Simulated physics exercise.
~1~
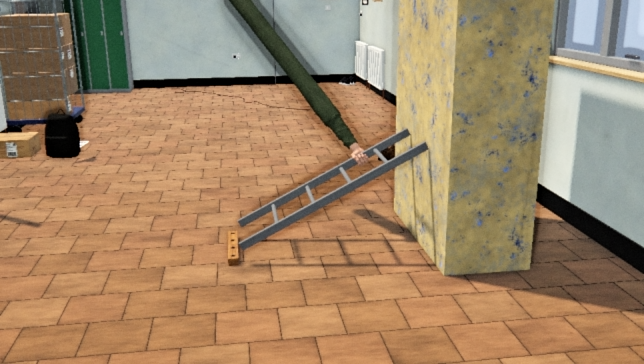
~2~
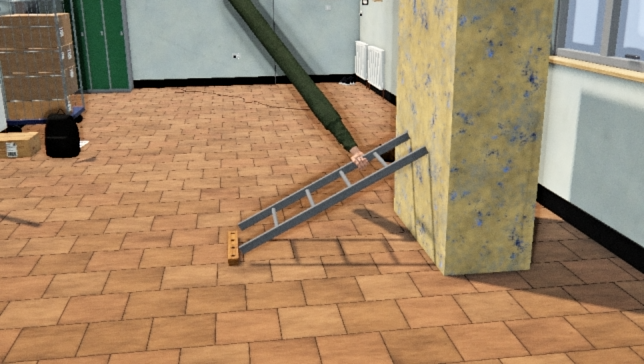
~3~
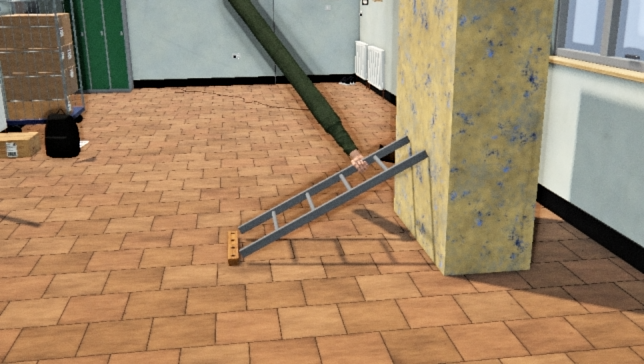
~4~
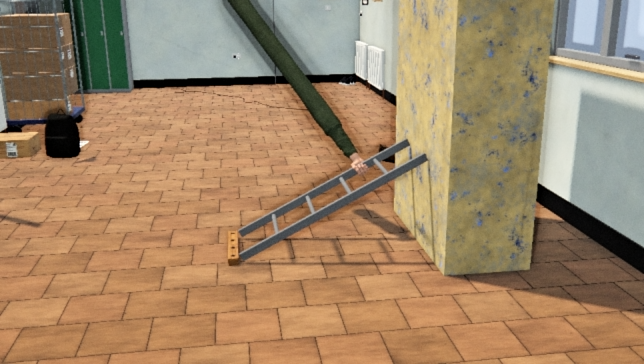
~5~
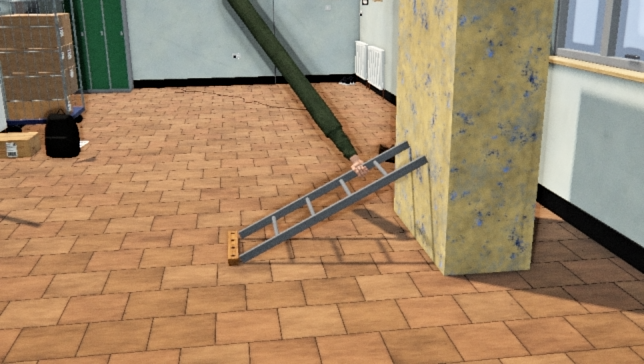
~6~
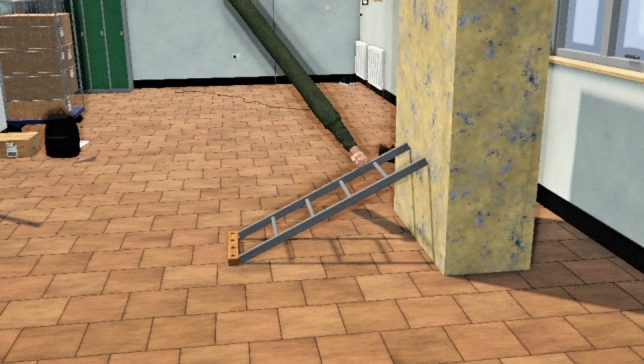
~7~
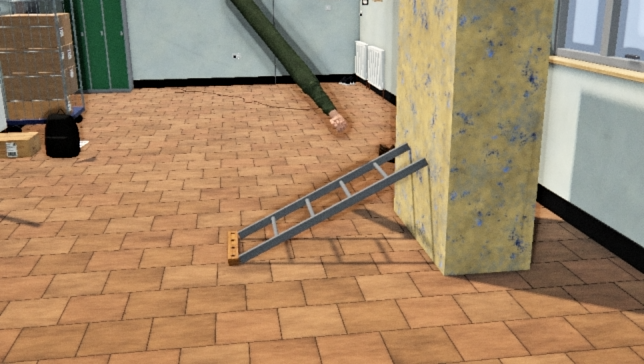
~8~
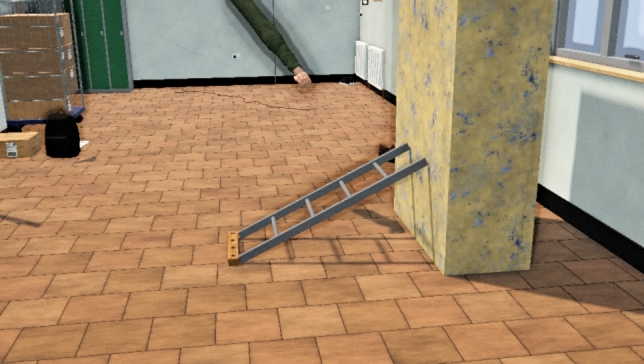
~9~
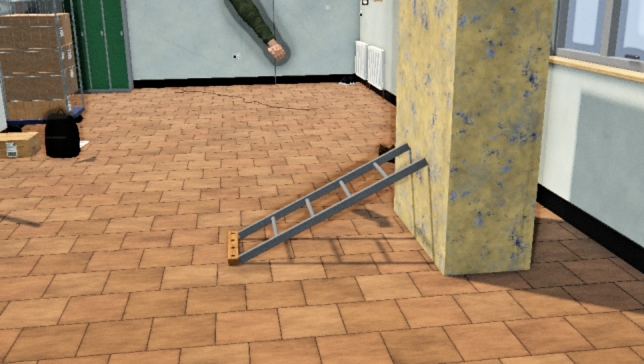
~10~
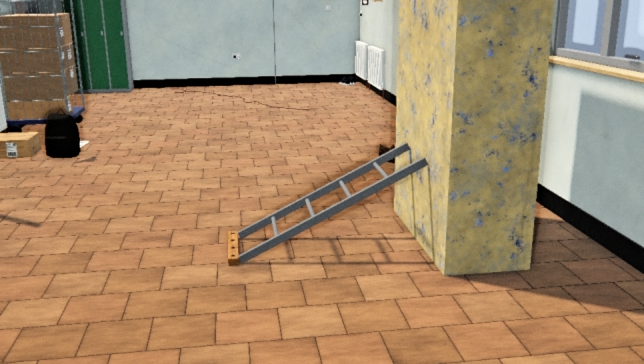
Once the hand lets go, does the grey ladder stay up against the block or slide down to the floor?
The grey ladder stays up, leaning against the block with its foot at the strip of wood.
